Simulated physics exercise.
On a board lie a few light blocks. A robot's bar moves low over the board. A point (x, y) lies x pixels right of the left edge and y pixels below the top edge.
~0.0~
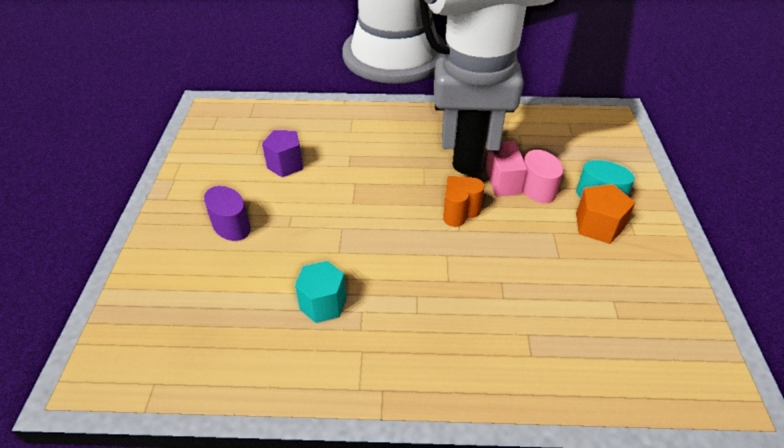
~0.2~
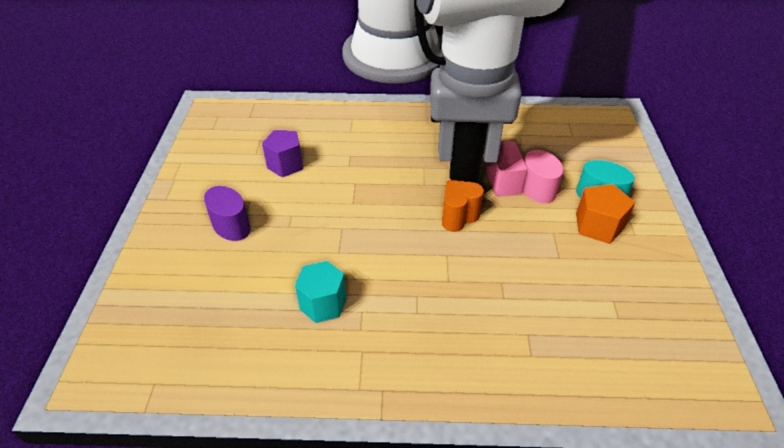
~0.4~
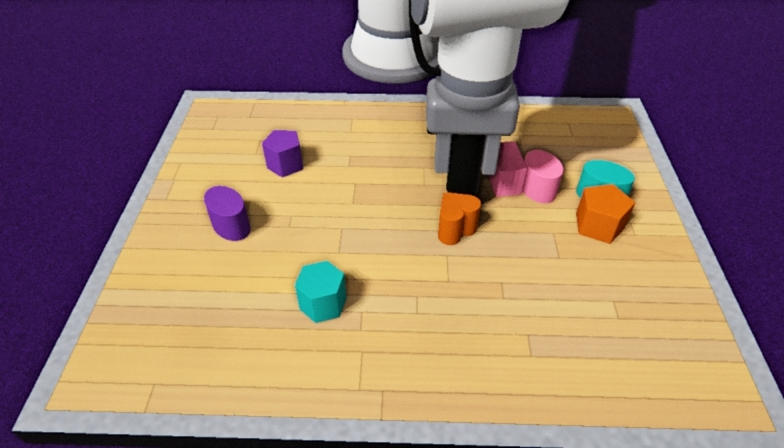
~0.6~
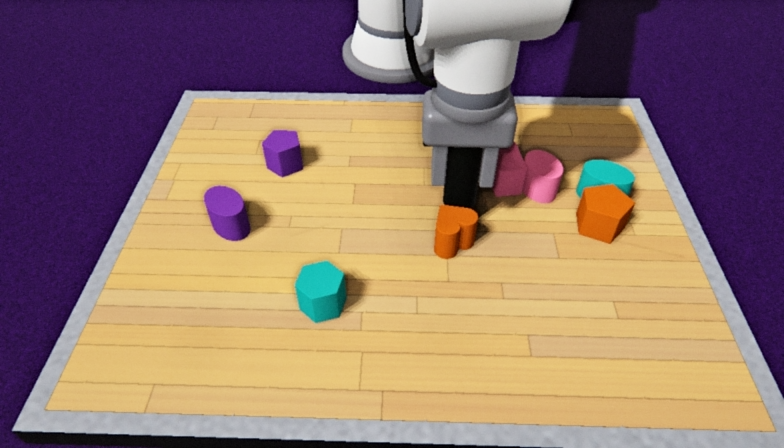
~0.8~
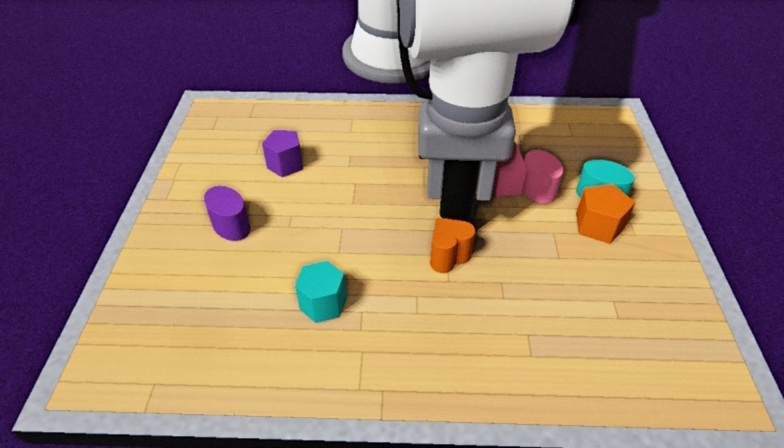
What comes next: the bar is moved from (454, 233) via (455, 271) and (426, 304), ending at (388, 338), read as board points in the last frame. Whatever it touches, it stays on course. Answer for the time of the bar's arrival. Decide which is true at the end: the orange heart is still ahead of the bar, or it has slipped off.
I predict the bar has moved past it.
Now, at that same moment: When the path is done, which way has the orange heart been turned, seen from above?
Turns anticlockwise.
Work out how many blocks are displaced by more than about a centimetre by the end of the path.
Total moved: One.
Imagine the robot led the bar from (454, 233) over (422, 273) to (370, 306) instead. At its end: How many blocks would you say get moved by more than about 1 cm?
Shifted over 1 cm: One.
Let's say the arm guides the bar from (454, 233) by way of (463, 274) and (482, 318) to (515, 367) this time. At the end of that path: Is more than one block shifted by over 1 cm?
No, that is not how it ends up.
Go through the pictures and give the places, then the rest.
In the first frame, lower end of the bar (467, 165), tops of blocks, turquoise six-sided block (319, 279), orange heart (463, 187).
In the second frame, bar (465, 177), orange heart (461, 192).
In the third frame, bar (462, 189), orange heart (458, 205).
In the fourth frame, bar (459, 201), orange heart (455, 218).
In the fifth frame, bar (456, 214), turquoise six-sided block (319, 279), orange heart (451, 231).
On the path given first. One third of the way, bar (457, 253); orange heart (445, 272), turned 20° clockwise.
Two thirds of the way, bar (426, 286); orange heart (424, 311), turned 15° anticlockwise.
At the end, bar (388, 320); turquoise six-sided block not moved; orange heart (412, 342), turned 45° anticlockwise.
